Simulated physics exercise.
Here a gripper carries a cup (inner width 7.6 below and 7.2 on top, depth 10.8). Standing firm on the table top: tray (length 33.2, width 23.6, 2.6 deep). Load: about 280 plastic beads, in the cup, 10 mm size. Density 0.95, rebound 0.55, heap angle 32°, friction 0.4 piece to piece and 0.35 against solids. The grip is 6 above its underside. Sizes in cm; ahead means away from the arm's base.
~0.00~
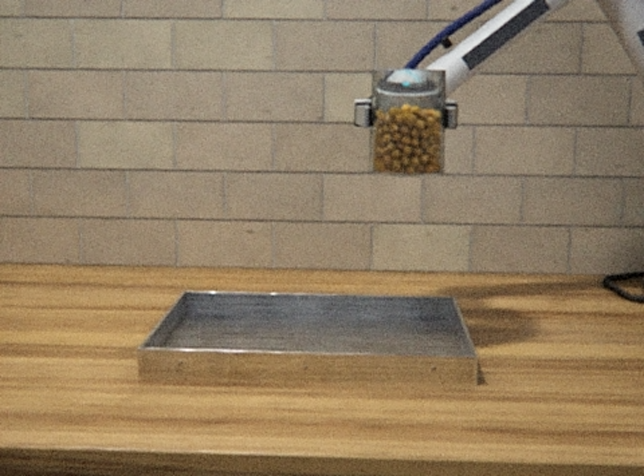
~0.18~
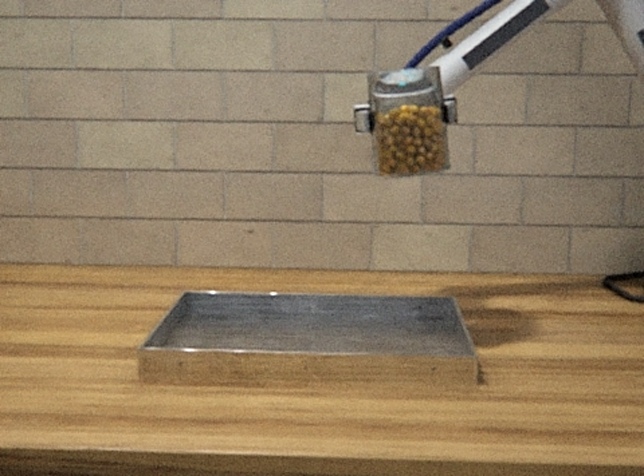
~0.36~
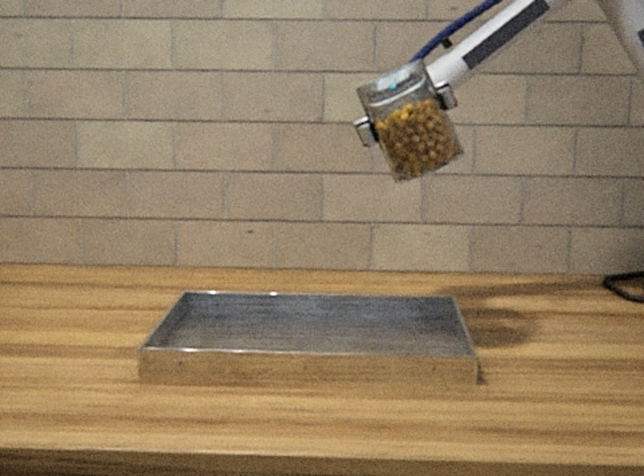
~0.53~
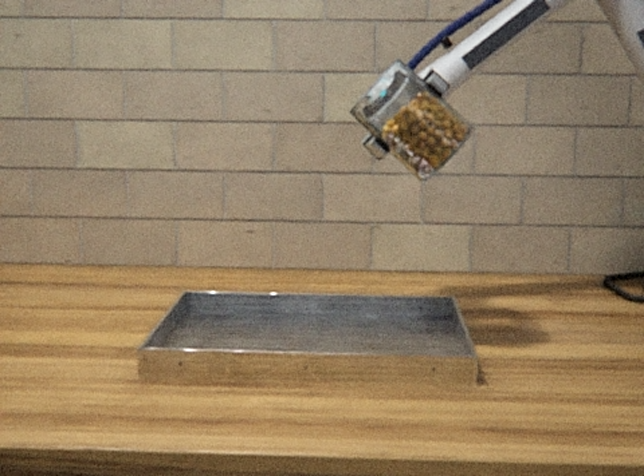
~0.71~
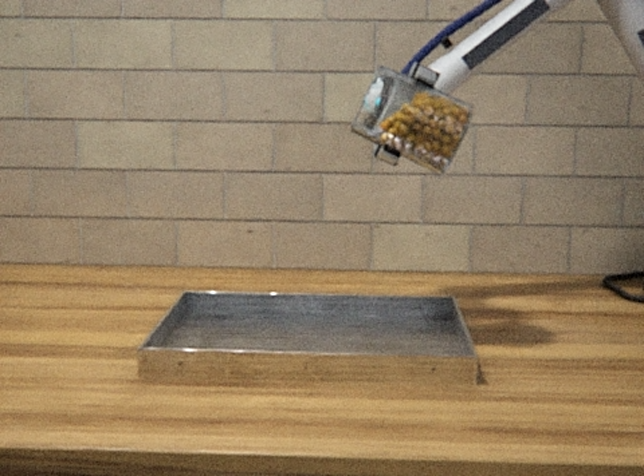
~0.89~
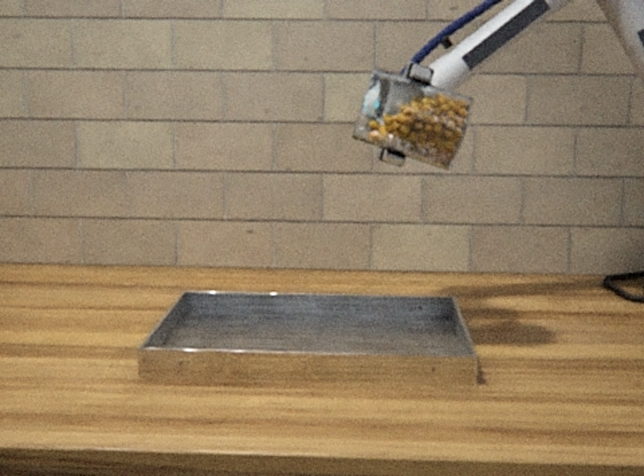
The clip opens with a robot arm holding an upright clear cup of small yellow beads above an empty metal tray on a wooden table. The gripper rotates the cup steadily, its mouth swinging left, then more slowly until it lies nearly sideways, the beads shifting along its lower side.
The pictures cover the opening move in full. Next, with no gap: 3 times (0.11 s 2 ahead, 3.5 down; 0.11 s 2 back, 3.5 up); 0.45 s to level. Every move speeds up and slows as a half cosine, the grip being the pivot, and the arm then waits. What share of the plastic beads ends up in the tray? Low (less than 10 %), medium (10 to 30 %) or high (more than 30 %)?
Share in the tray: Low (less than 10 %).
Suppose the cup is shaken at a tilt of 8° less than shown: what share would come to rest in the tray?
In that case some 0 per cent.
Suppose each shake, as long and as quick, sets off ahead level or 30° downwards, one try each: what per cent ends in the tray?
Some 40 and 15 per cent.
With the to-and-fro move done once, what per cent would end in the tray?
Then about 0 per cent.
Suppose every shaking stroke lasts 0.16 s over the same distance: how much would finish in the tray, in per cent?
In that case some 0 per cent.
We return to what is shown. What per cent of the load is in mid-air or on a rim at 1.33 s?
Some 0 per cent.
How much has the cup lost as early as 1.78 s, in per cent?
Near 5 per cent so far.
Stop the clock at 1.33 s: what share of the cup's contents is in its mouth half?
Some 30 per cent.
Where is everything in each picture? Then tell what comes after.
Cup middle at (408, 123), level; upper third of the load around (409, 123), from x 375 to 435, top at y 110; 282 in the cup, in the first frame.
Cup middle at (408, 123), tilted 7° forward; upper third of the load around (411, 123), from x 380 to 445, top at y 110, in the second frame.
Cup middle at (410, 123), tilted 25° forward; upper third of the load around (419, 122), from x 380 to 455, top at y 105, in the third frame.
Cup middle at (412, 121), tilted 48° forward; upper third of the load around (425, 118), from x 385 to 465, top at y 95, in the fourth frame.
Cup middle at (413, 120), tilted 66° forward; upper third of the load around (432, 113), from x 385 to 465, top at y 100, in the fifth frame.
Cup middle at (413, 119), tilted 73° forward; upper third of the load around (435, 112), from x 375 to 465, top at y 95; 282 in the cup, in the sixth frame.
By 1.33 s, tilted 73° forward, highest piece 27 above the table; 279 in the cup, 2 in the tray, 1 in flight or on a rim.
By 1.78 s, tilted 36° forward, highest piece 28 above the table; 274 in the cup, 8 in the tray.
By 2.20 s, level, highest piece 27 above the table; 274 in the cup, 8 in the tray.
By 3.25 s, level, highest piece 27 above the table; 274 in the cup, 8 in the tray.
Final count, 274 in the cup, 8 in the tray. That is 3 % in the tray.
